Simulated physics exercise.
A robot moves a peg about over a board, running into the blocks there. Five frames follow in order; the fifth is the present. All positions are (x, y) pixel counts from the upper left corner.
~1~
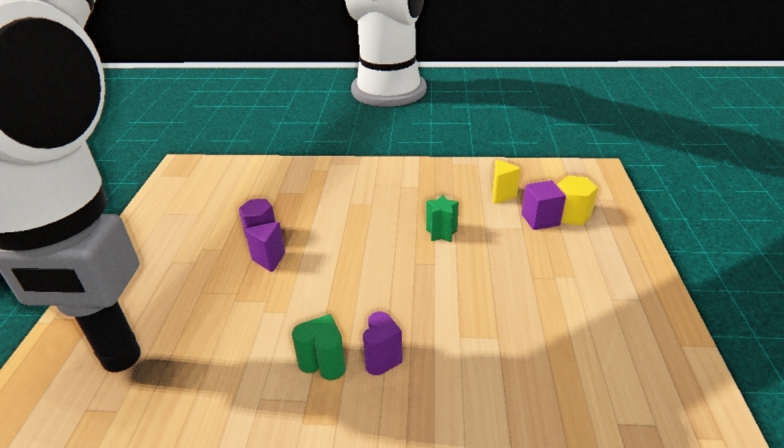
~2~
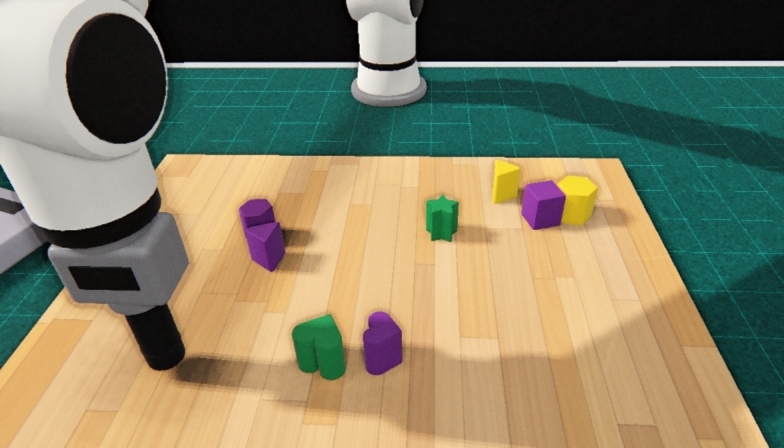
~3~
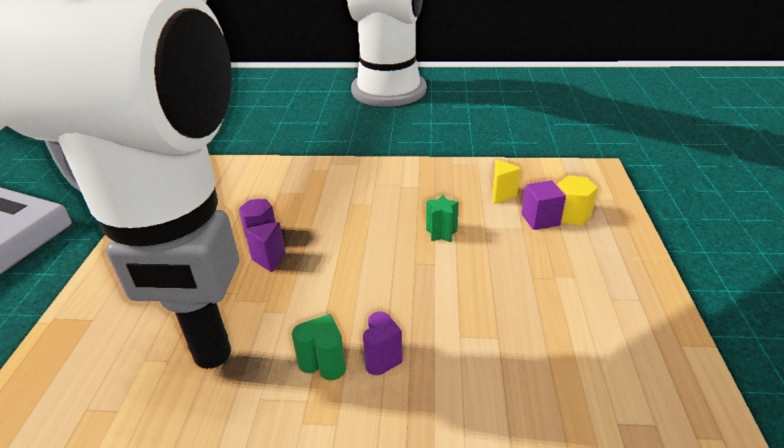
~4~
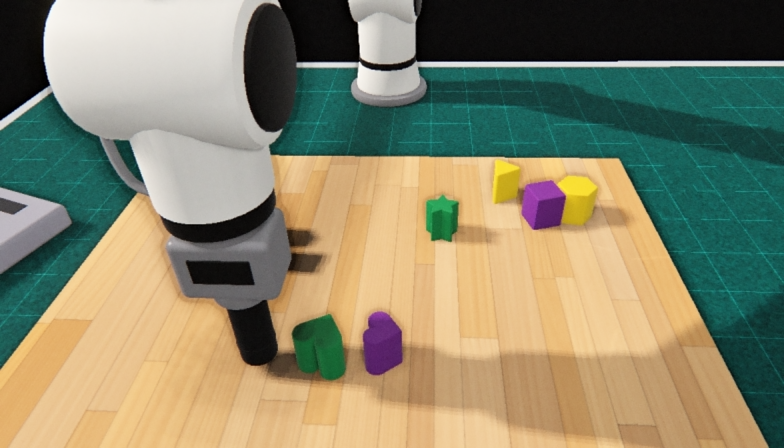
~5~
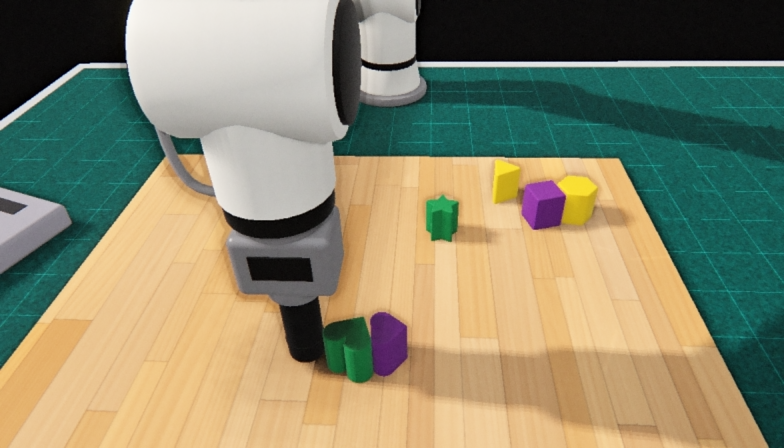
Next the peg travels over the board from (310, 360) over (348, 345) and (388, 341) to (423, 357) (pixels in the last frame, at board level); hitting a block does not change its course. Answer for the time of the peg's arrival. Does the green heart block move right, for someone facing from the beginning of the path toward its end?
I expect so.
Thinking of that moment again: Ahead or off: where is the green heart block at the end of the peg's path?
Kept ahead.
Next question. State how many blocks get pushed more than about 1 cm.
I'd say two blocks get moved.
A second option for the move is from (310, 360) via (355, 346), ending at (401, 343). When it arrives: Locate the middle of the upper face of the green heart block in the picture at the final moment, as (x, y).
The green heart block ends near (434, 333).
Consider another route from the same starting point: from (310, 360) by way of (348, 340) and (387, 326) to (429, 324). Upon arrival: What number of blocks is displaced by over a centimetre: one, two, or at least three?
My prediction: Two blocks.
What follows on the original path. One third of the way, peg (348, 334); green heart block (385, 327), turned 30° clockwise; purple heart block (420, 330), turned 20° clockwise.
Two thirds of the way, peg (388, 331); green heart block (421, 330), turned 55° clockwise; purple heart block (454, 344), turned 45° clockwise.
At the end, peg (423, 347); green heart block (457, 350), turned 65° clockwise; purple heart block (489, 368), turned 50° clockwise.
